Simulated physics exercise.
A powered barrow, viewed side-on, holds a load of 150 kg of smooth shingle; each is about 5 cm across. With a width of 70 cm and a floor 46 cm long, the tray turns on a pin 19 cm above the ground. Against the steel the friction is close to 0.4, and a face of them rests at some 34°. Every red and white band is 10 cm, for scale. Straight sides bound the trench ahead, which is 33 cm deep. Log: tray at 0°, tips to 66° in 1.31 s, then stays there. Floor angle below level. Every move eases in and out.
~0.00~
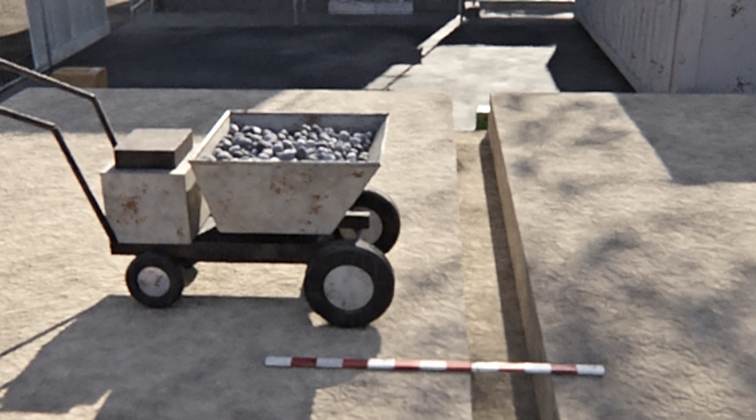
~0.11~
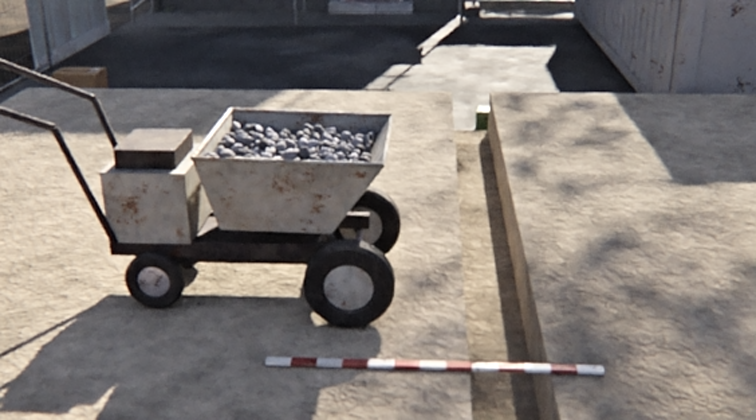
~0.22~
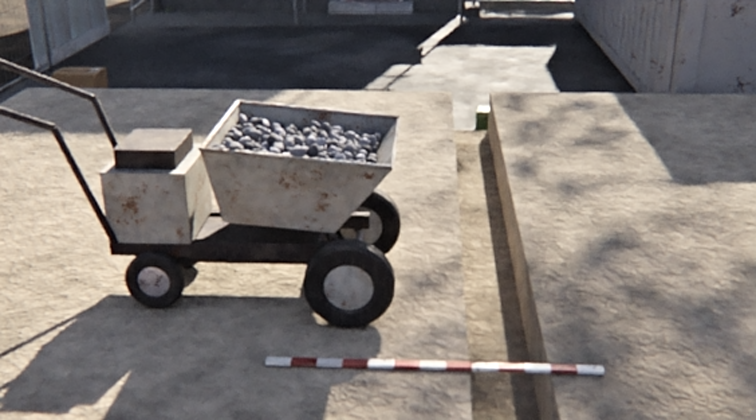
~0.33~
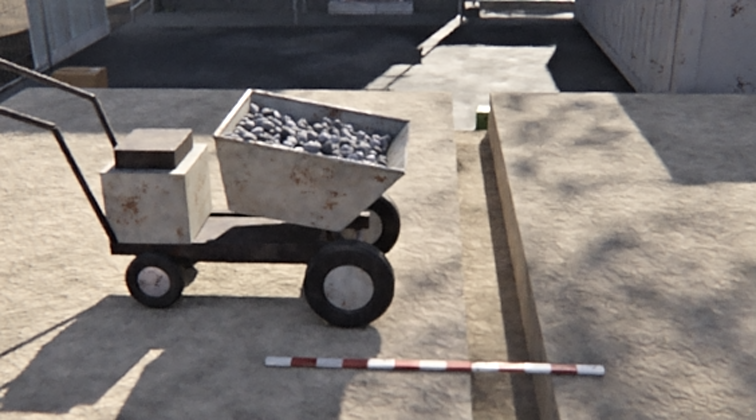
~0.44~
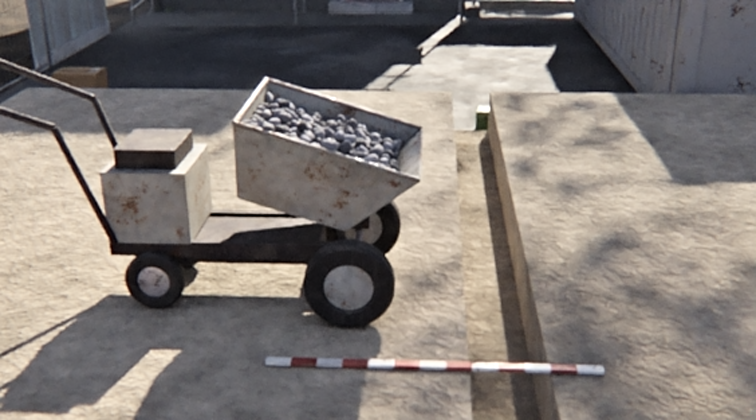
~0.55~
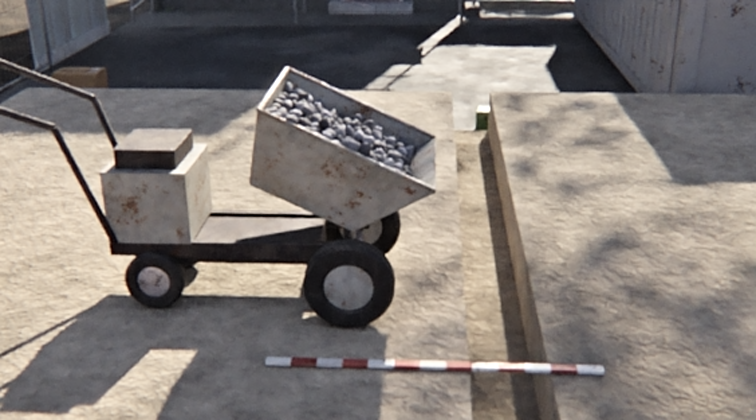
The stone-filled tray on the barrow tilts steadily toward the trench on the right.
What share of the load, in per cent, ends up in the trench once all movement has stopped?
About 71 per cent.
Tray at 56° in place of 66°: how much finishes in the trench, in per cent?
The trench would hold about 40% of it.
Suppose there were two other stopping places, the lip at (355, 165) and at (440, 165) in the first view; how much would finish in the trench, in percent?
About 90 per cent first, then about 20 per cent.
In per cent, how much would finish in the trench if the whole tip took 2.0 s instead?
80 %.
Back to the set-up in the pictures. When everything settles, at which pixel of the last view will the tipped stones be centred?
Around (510, 333).
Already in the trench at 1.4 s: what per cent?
By that point it's something like 20 in a hundred.
After 1.0 s the floor is at 56°; 100 % in the tray; the foremost stones are at (478, 216).
After 1.4 s the floor is at 66°; 66 % in the tray, 22 % in the trench, 12 % past the trench; the foremost stones are at (590, 287).
After 1.8 s the floor is at 66°; 40 % in the tray, 36 % in the trench, 24 % past the trench; the foremost stones are at (687, 296).
After 3.7 s the floor is at 66°; 5 % in the tray, 71 % in the trench, 25 % past the trench; the foremost stones are at (745, 285).
